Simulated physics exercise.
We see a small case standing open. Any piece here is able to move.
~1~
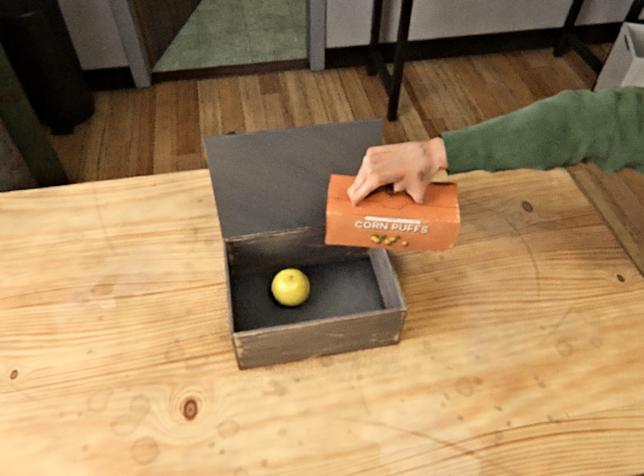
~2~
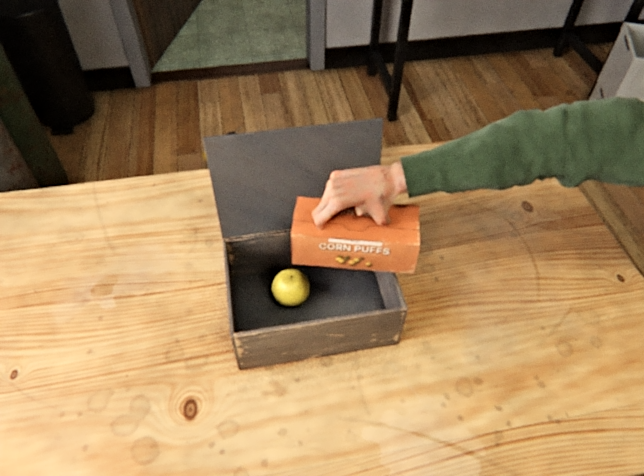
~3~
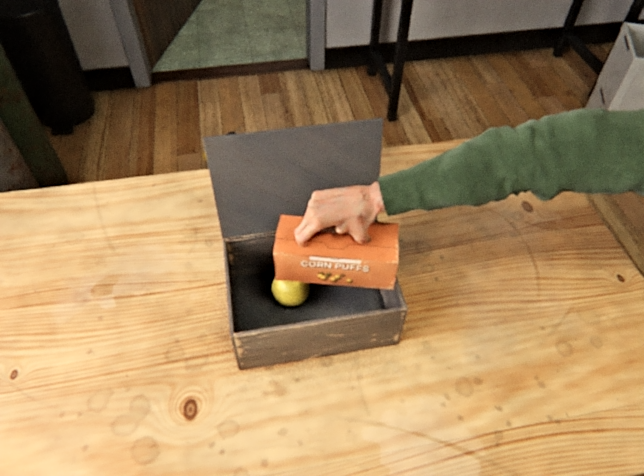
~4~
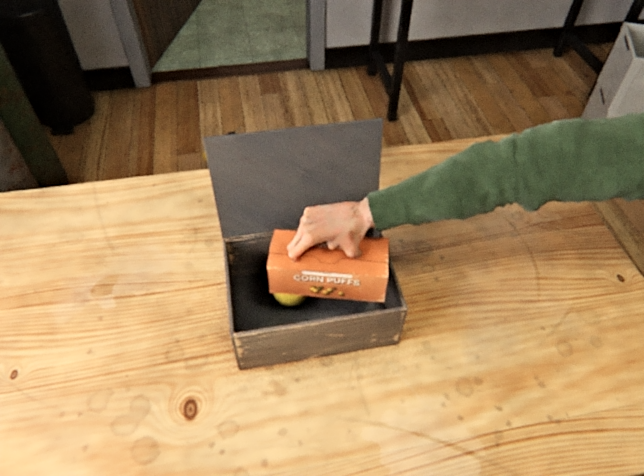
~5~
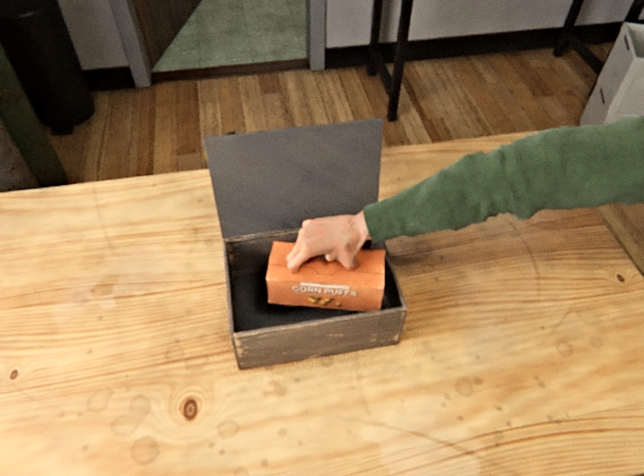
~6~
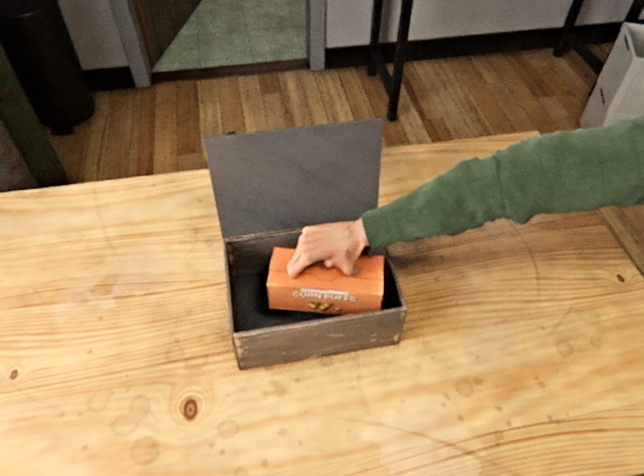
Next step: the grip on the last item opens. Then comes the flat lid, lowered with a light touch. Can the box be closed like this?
I expect the lid to settle home.
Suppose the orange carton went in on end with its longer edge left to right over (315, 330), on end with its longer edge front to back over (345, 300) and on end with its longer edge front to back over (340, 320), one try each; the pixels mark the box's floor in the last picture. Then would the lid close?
The first time the lid can't shut, the second time it can't shut, and the third time it can't shut.
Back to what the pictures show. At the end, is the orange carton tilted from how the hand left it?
In the end, the orange carton winds up askew.
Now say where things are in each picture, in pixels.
Still above its spot; orange carton (390, 214); yellow apple (291, 288), in the first picture.
Still above its spot; orange carton (355, 235); yellow apple (291, 288), in the second picture.
Still above its spot; orange carton (336, 252), in the third picture.
Still above its spot; orange carton (329, 266), in the fourth picture.
Still above its spot; orange carton (326, 277), in the fifth picture.
Put in, still held; orange carton (326, 282), in the sixth picture.
Then, 0.60 s later than the last frame, orange carton on its side near (315, 322); yellow apple moved a little.
Then, 1.50 s later than the last frame, lid 65° above the rim; orange carton on its side near (315, 322); yellow apple moved about its own width.
Then, 2.00 s later than the last frame, lid 21° above the rim; orange carton on its side near (315, 322); yellow apple moved about its own width.
When it is over, lid shut; lying over in the box, orange carton; moved from the start, yellow apple. End places, in pixels of the last picture, orange carton near (315, 322).
